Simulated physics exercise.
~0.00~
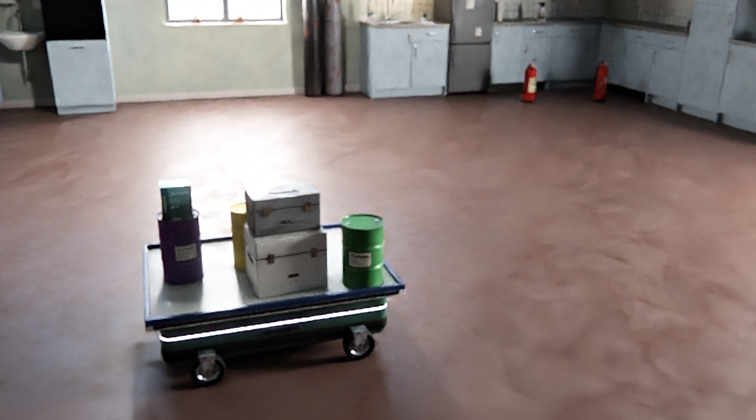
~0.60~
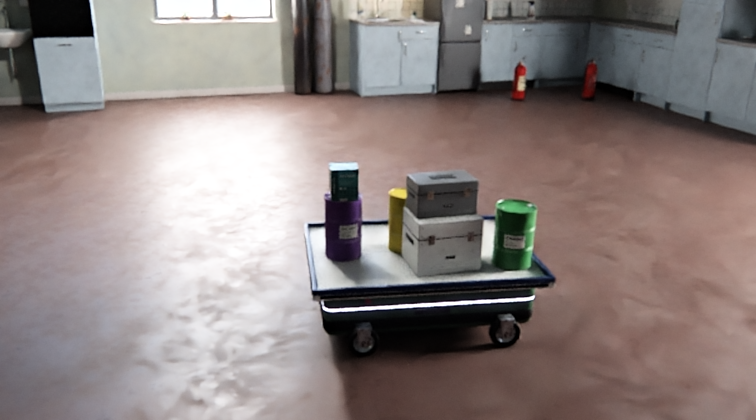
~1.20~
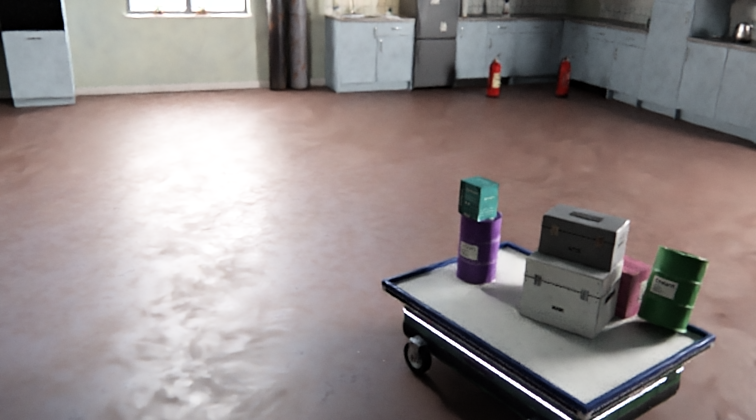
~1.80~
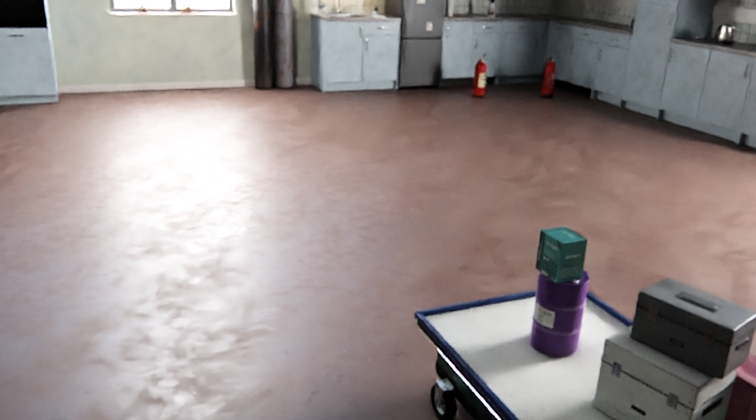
Robot cart carrying canisters and boxes rolling right, then swinging toward the camera as its green canister leans, ending partly out of view.
